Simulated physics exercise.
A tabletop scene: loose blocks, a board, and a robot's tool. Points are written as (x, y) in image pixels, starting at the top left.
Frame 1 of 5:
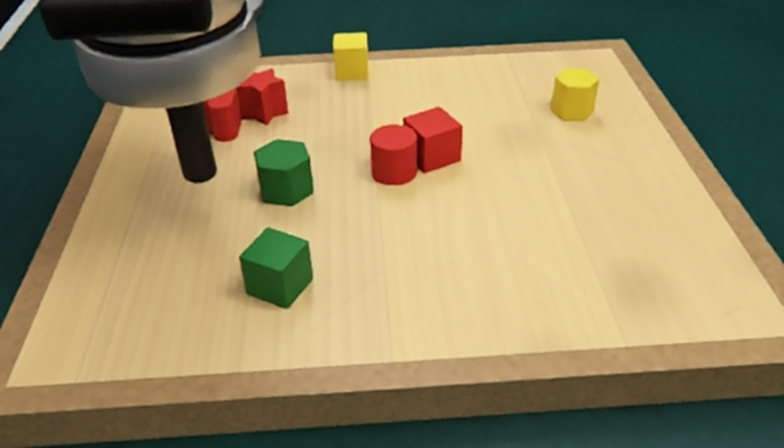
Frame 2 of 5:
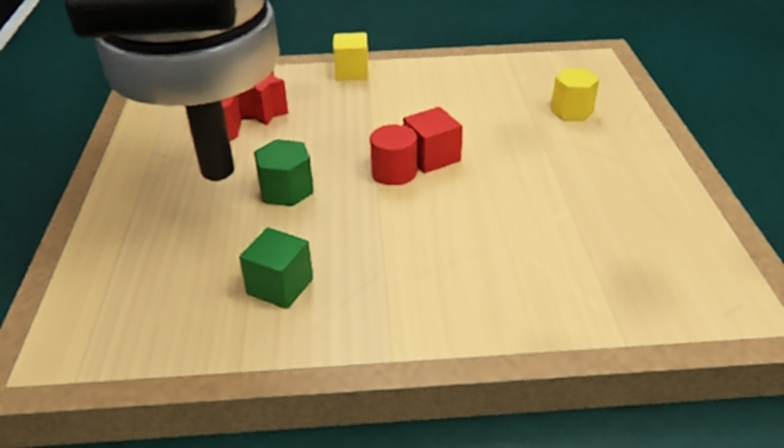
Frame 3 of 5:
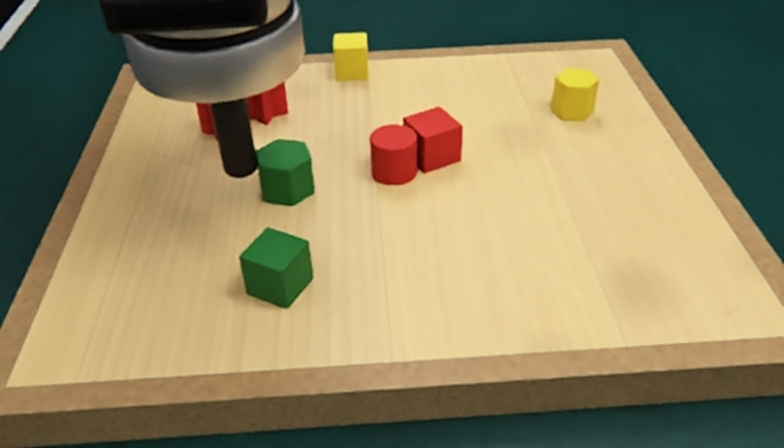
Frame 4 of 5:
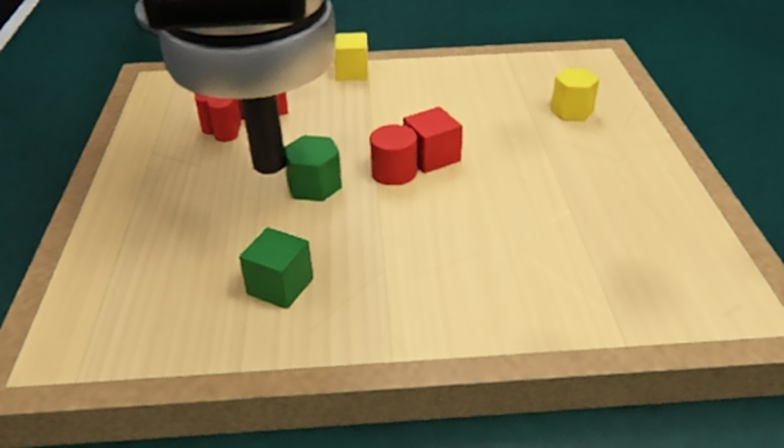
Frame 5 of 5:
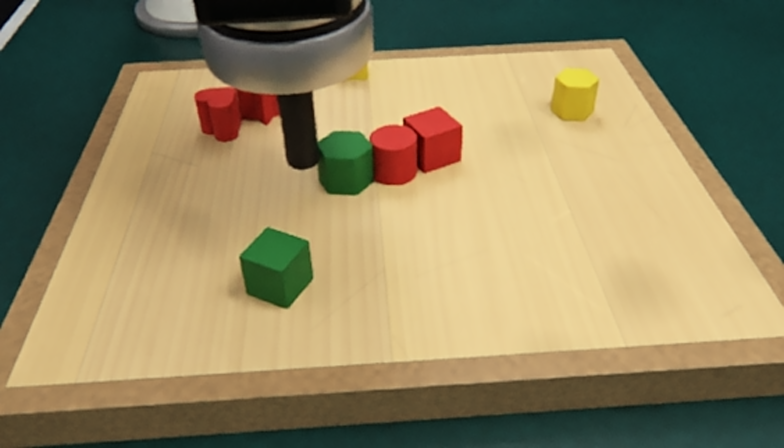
A robot's dark rod-shaped tool under a silvery collar hangs over the left of a wood-rimmed pale board, seen from above at an angle by a still camera. Red blocks sit at upper left and centre, yellow ones at the back and upper right, green ones left of centre. The tool slides right, meets the green six-sided block and pushes it beside the red round block.
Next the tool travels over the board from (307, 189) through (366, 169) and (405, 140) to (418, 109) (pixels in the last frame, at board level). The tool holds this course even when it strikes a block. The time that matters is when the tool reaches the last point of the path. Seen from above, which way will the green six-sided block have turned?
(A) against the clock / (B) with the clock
My answer is option B.
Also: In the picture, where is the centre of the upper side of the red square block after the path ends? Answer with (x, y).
Its top centre lands on (467, 111).
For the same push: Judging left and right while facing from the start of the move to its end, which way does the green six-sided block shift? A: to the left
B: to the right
B - to the right.
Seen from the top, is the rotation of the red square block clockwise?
I expect not.
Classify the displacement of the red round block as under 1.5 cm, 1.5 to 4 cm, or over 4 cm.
It falls in the over 4 cm band.
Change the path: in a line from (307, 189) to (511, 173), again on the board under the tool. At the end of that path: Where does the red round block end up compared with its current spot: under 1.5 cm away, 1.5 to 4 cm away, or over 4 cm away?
Beyond 4 cm.
What follows on the original path. One third of the way, tool (366, 142); green six-sided block (408, 134), turned 45° clockwise; red round block (458, 137); red square block (463, 112), turned 50° anticlockwise.
Two thirds of the way, tool (405, 114); green six-sided block (424, 131), turned 60° clockwise; red round block (474, 139); red square block (467, 111), turned 55° anticlockwise.
At the end, tool (418, 83); green six-sided block (424, 131), turned 60° clockwise; red round block (474, 139); red square block (467, 111), turned 55° anticlockwise.
